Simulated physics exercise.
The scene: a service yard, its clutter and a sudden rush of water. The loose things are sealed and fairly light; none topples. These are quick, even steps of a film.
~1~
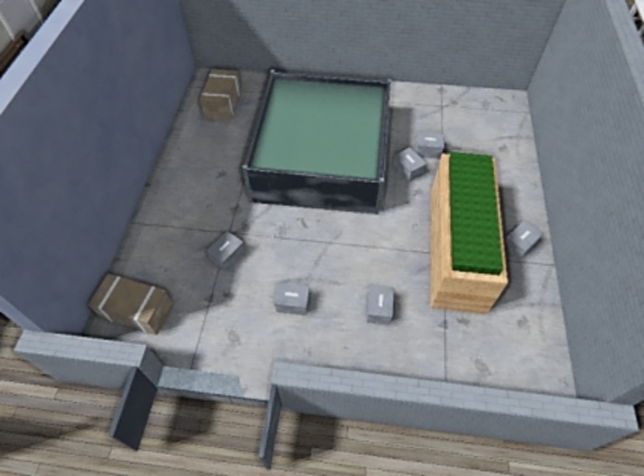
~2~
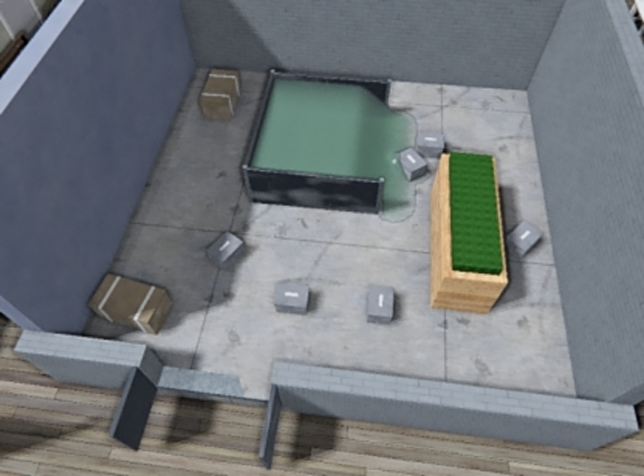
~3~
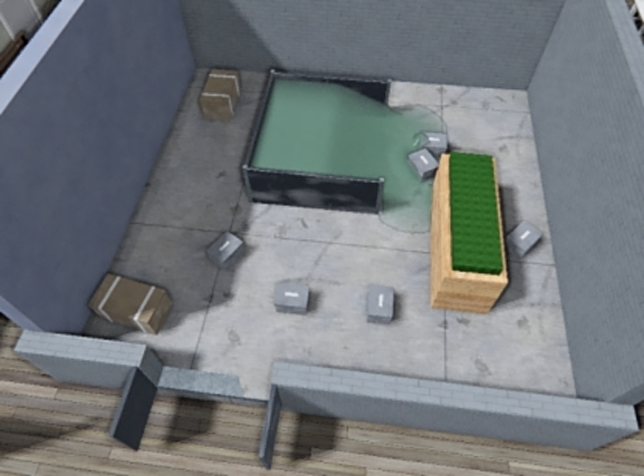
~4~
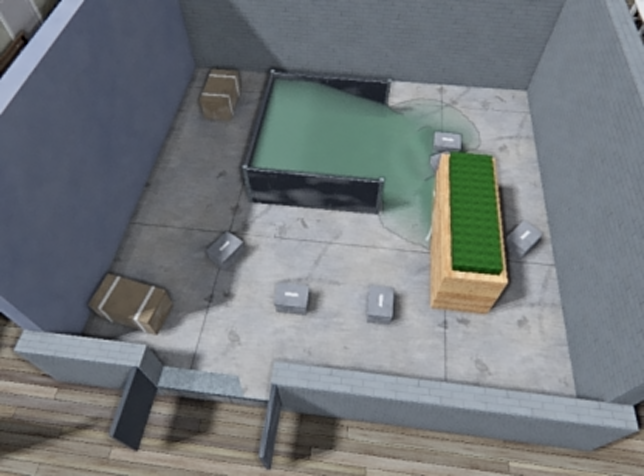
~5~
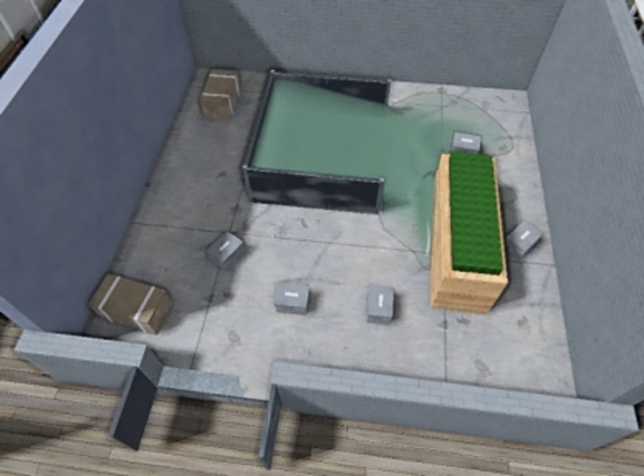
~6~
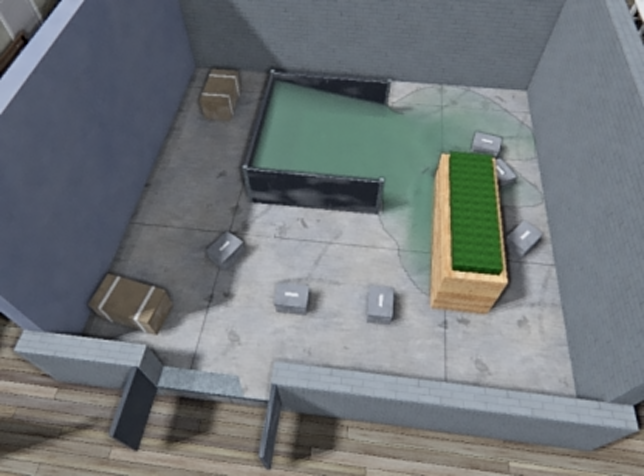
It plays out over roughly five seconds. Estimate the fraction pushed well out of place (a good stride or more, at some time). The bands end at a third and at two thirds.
It is between one and two thirds.
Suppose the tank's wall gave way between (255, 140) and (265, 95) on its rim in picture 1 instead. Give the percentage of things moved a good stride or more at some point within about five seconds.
Close to 20 %.
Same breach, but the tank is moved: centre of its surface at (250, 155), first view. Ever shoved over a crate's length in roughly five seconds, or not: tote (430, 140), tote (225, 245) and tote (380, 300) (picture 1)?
In that order: Swept aside, less than that, swept aside.
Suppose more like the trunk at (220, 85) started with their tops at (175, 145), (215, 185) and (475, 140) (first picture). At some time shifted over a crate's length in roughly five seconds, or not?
As listed: Never so far, not that far, that far or more.
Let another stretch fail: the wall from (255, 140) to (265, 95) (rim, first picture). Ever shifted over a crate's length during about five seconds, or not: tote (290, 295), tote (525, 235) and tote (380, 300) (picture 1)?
One after the other: Short of that, under that, less than that.
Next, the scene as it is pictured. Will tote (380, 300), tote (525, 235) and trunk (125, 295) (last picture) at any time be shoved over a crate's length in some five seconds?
In turn: Shifted that much, pushed that far, no.
A moment on, 2 of 8 are well off their spots; 0 afloat.
Next, 4 of 8 are well off their spots; 1 afloat.
Later, 4 of 8 are well off their spots; 3 afloat.
In the end, 5 of 8 are well off their spots, and 5 have been at some point; 2 afloat.
